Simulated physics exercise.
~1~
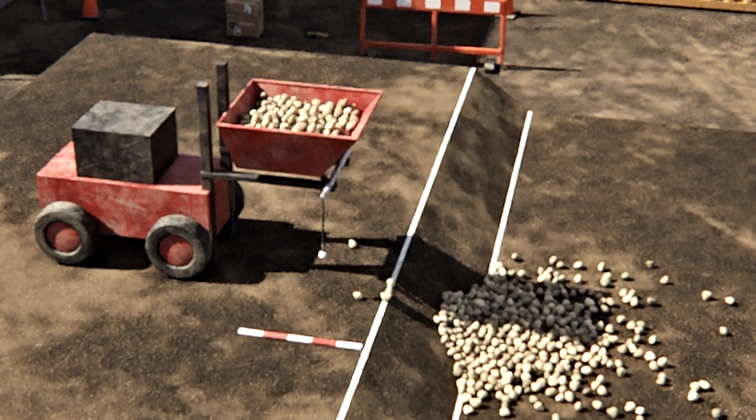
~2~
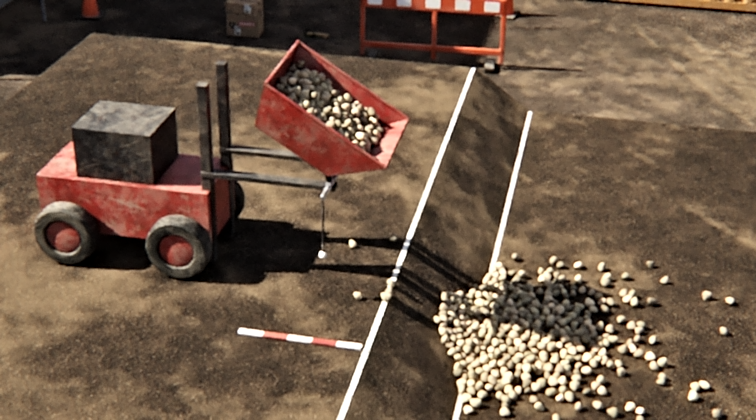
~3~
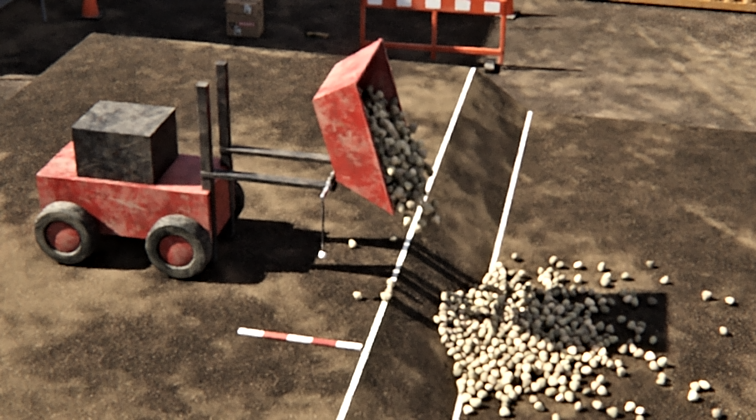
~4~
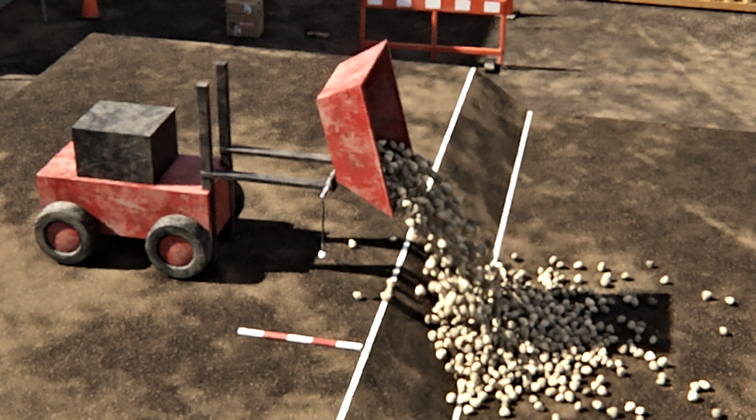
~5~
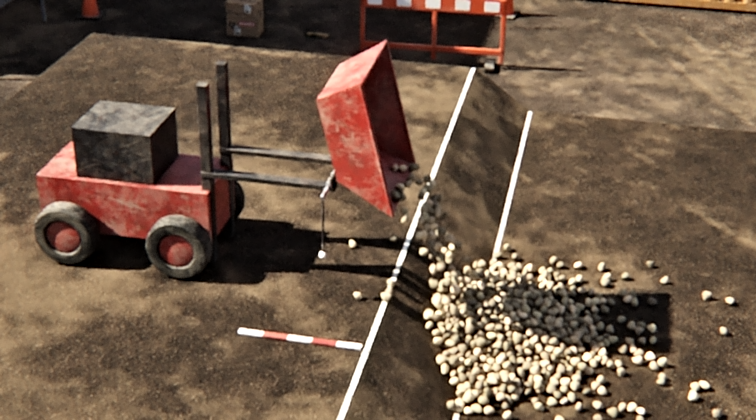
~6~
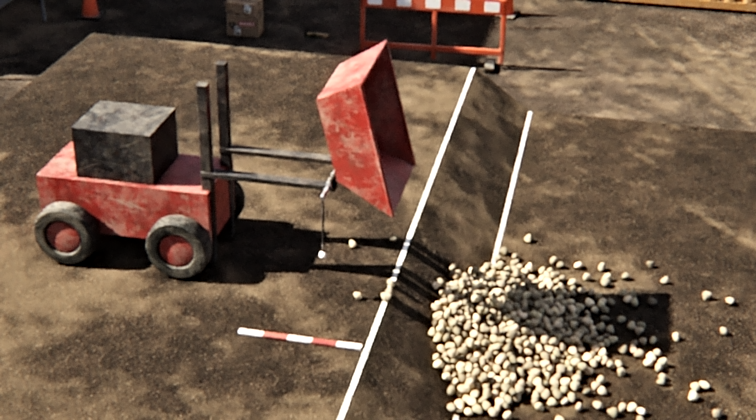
The footage shows a red wheeled vehicle holding a red skip of pale stones, which tips steeply to the right until the stones pour down a bank onto a loose pile at its foot, leaving the skip empty and tilted above a larger, spread-out heap.
